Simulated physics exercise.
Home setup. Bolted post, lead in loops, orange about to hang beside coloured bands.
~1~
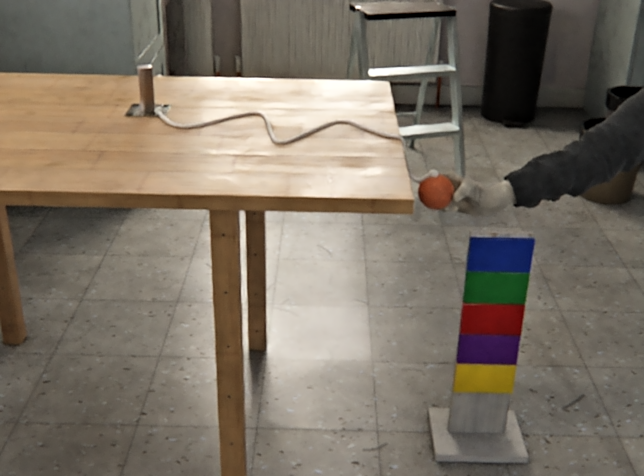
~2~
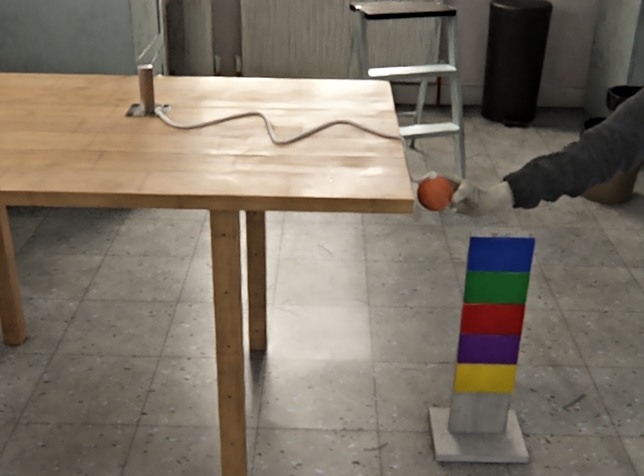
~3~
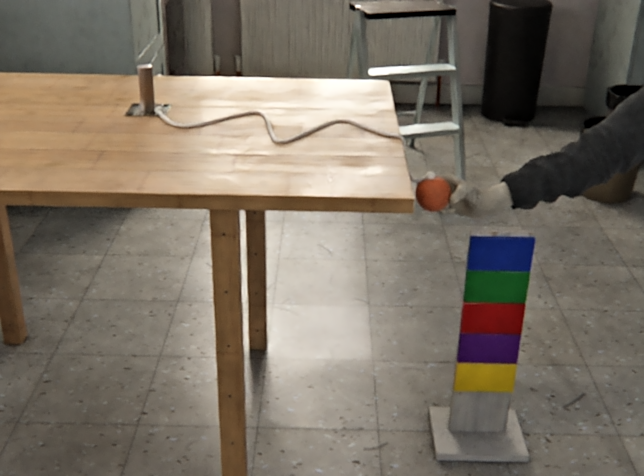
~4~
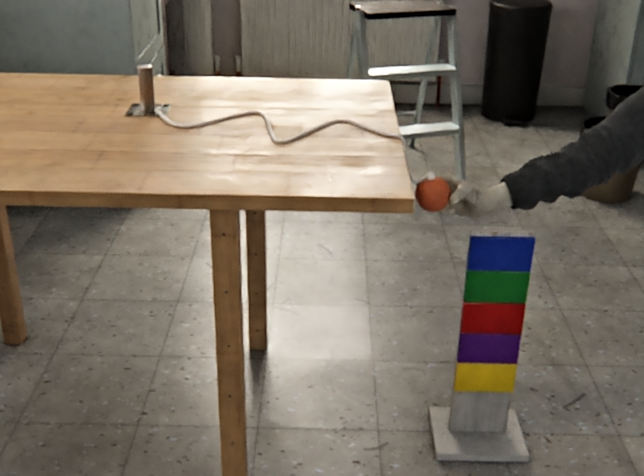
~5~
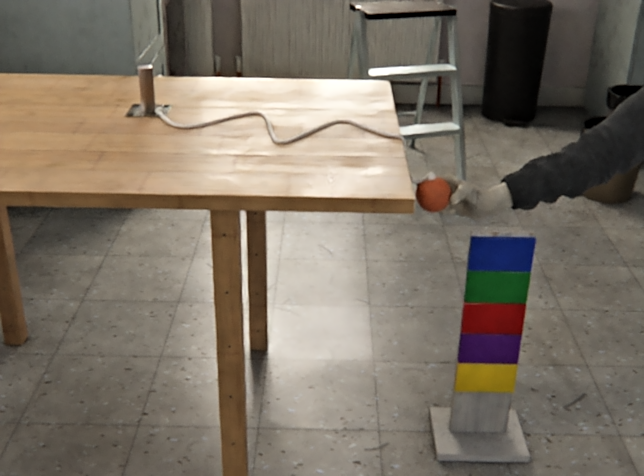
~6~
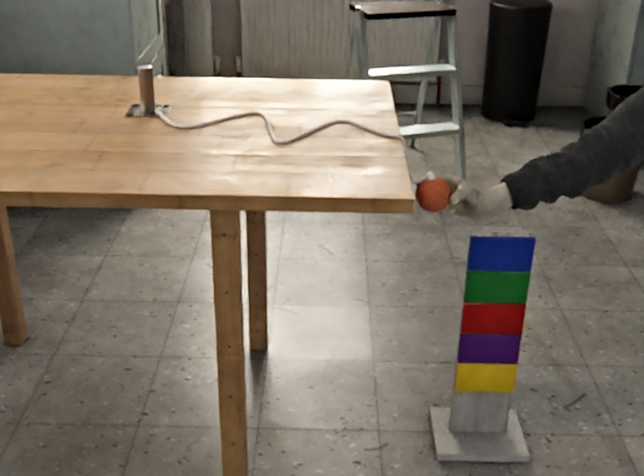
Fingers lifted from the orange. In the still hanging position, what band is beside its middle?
Its centre hangs level with the purple band.
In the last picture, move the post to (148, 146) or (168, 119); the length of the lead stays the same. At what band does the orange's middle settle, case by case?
Taking them in turn: Yellow; yellow.
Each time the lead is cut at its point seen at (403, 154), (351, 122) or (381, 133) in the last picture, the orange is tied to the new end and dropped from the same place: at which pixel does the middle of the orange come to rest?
Well, that gives around (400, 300) the first time, (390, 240) the next and (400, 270) the last.
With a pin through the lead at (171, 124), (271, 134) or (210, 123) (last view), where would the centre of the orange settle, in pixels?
It comes to rest around (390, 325), (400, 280) and (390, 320) respectively.
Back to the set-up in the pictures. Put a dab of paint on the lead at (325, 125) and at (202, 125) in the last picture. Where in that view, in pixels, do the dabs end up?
End points: Roughly (397, 188); roughly (232, 118).
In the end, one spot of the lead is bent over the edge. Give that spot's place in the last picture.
Location: About (293, 139).
Soon after, orange near (386, 340); level with purple.
After that, orange near (393, 340); level with purple.
In the end, orange near (383, 338); level with purple. The purple one.
